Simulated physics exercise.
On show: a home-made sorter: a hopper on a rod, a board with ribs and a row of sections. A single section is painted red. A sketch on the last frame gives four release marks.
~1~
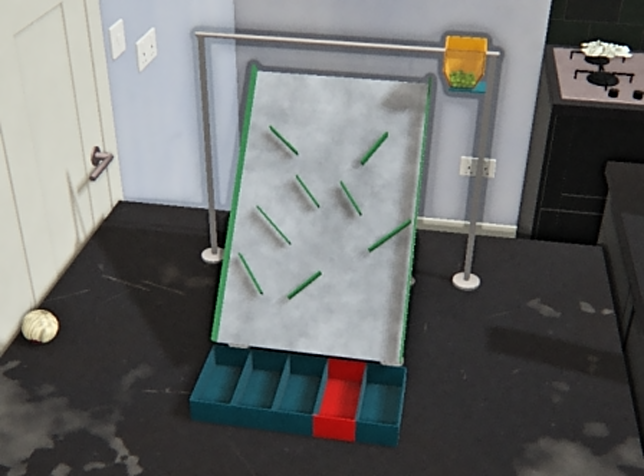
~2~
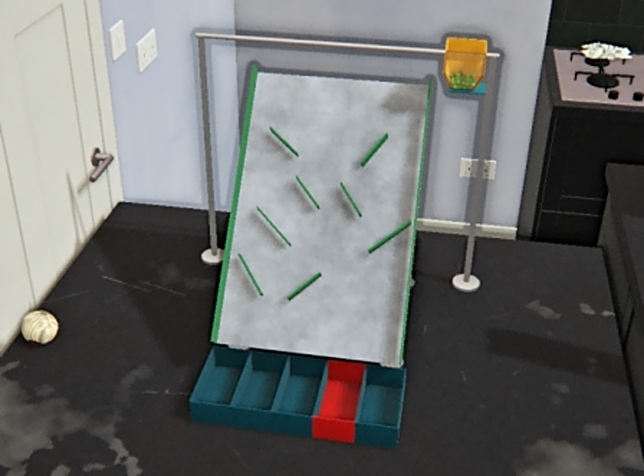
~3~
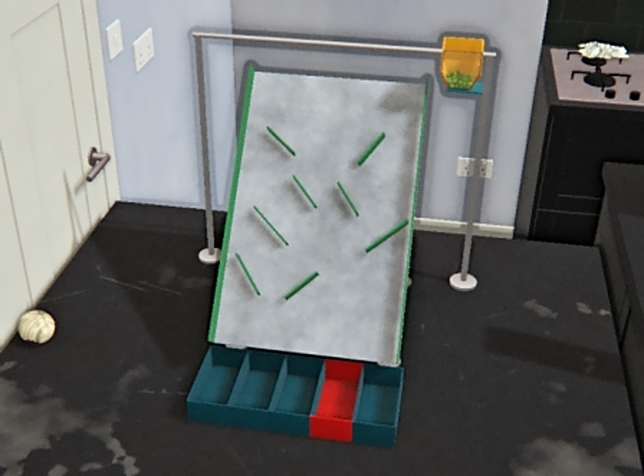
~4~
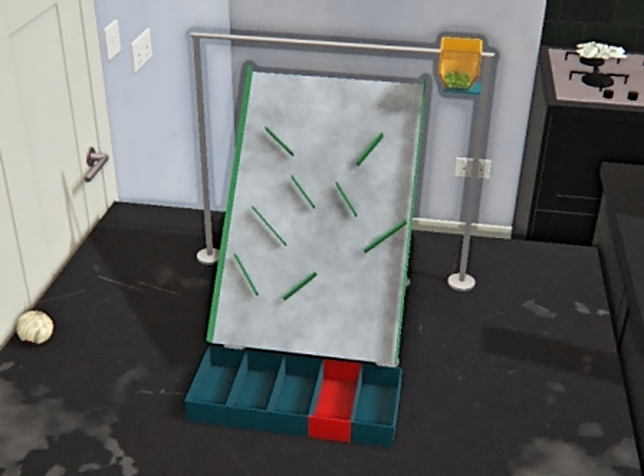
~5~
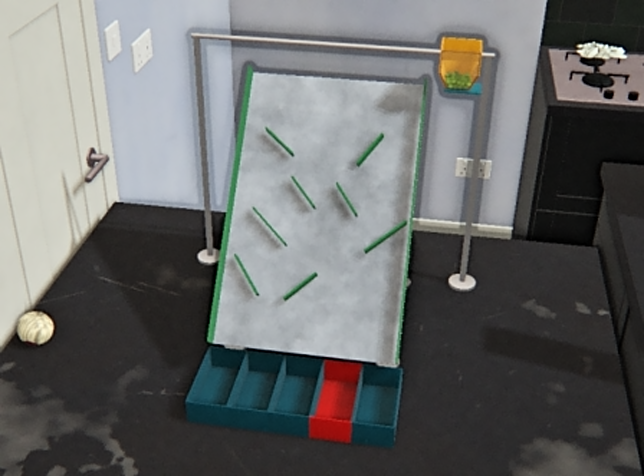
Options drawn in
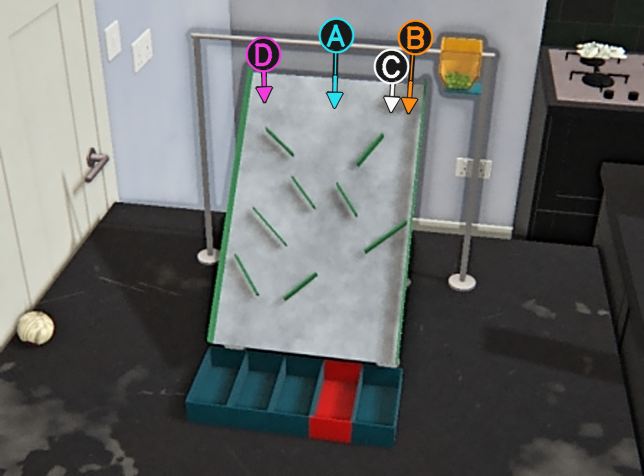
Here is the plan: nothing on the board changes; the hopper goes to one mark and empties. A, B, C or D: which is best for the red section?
The answer is mark A.
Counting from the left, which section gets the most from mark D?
It is the first one.
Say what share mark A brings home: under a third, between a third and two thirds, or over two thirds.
Mark A gives between a third and two thirds.
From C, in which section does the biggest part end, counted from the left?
The third from the left.
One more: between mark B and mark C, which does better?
That is mark C.
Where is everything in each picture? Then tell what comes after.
The first picture shows hopper at (463, 76), dried peas, door shut.
The second picture shows ribs (270, 127) to (296, 153), (361, 163) to (387, 133), (296, 176) to (318, 206).
The third picture shows ribs (338, 182) to (357, 213), (254, 206) to (286, 243), (366, 250) to (408, 220).
The fourth picture shows ribs (234, 254) to (256, 293), (283, 298) to (316, 272).
The fifth picture shows red section at (330, 428), number 4 of 5 from the left.
On the marked copy, mark A meets the board at (334, 102); mark B meets the board at (408, 107); mark C meets the board at (391, 106); mark D meets the board at (264, 96).
For mark A, about half in the red section, about a third in other sections, a small part outside the box.
For mark B, a stray few in the red section, nearly all in other sections, a small part outside the box.
For mark C, about a quarter in the red section, most in other sections, a stray few held on the board, a stray few outside the box.
For mark D, a small part in the red section, most in other sections, a stray few outside the box.
